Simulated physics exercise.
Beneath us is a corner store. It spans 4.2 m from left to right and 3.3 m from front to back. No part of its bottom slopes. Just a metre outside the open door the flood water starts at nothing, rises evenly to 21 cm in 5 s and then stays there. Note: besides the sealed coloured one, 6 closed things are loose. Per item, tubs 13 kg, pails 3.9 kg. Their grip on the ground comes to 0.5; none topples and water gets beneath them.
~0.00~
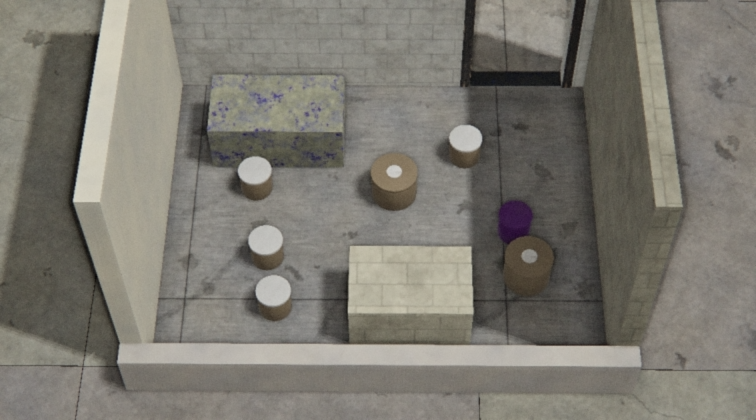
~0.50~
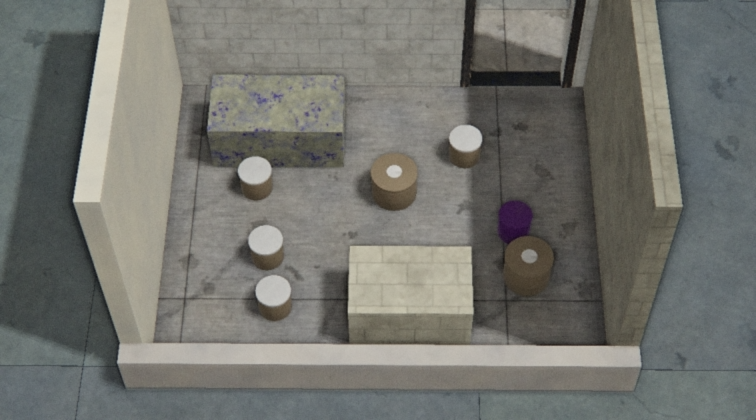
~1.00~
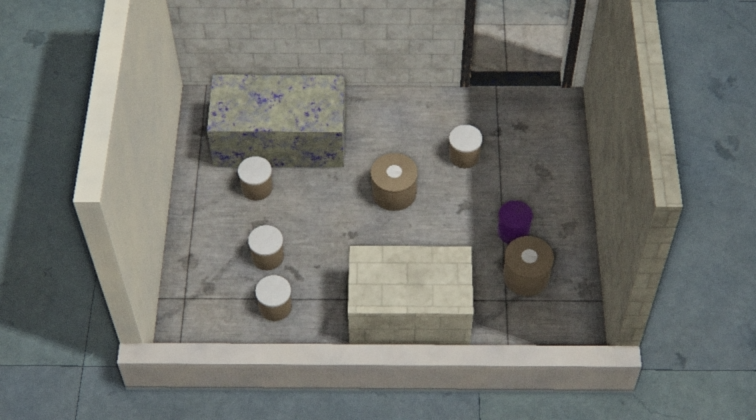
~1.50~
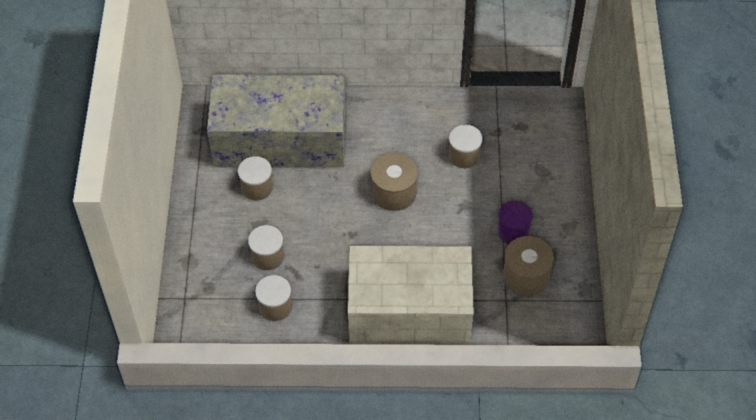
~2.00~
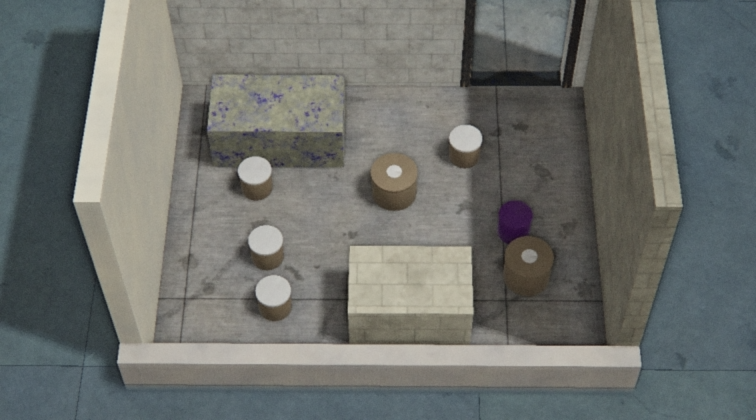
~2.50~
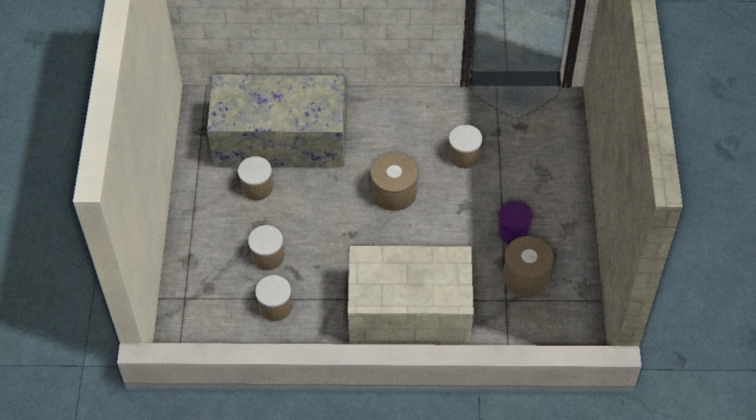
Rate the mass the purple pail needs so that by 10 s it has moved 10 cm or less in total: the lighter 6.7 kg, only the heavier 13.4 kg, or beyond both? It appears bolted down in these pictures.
Needed mass: Only the heavier one.
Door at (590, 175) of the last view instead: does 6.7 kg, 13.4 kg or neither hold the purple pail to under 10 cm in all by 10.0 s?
If so, only the heavier one succeeds.
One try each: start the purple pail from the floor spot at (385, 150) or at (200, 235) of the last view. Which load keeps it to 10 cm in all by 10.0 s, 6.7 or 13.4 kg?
The first try gives success with both; the second gives success with both.
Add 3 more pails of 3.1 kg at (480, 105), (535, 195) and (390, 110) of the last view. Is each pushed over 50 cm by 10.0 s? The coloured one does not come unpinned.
Listed in turn, they go over the bar, over the bar, beneath the bar.
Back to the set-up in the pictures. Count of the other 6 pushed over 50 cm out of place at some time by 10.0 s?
That comes to 3.
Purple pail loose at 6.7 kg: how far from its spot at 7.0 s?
Close to 60 centimetres.
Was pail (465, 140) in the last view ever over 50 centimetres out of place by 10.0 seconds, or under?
Verdict for this one: Beyond half a metre.
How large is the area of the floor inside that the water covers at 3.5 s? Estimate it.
Some 2.0 m2 of it.
After 3.5 s the purple pail would be 0 cm from its start with 6.7 kg and 0 cm from its start with 13.4 kg; 0 cm of water round it then.
After 4.5 s the purple pail would be 0 cm from its start with 6.7 kg and 0 cm from its start with 13.4 kg; 4 cm of water round it then.
After 7.0 s the purple pail would be 56 cm from its start with 6.7 kg and 0 cm from its start with 13.4 kg; 8 cm of water round it then.
After 10.0 s the purple pail would be 56 cm from its start with 6.7 kg and 0 cm from its start with 13.4 kg; 12 cm of water round it then.
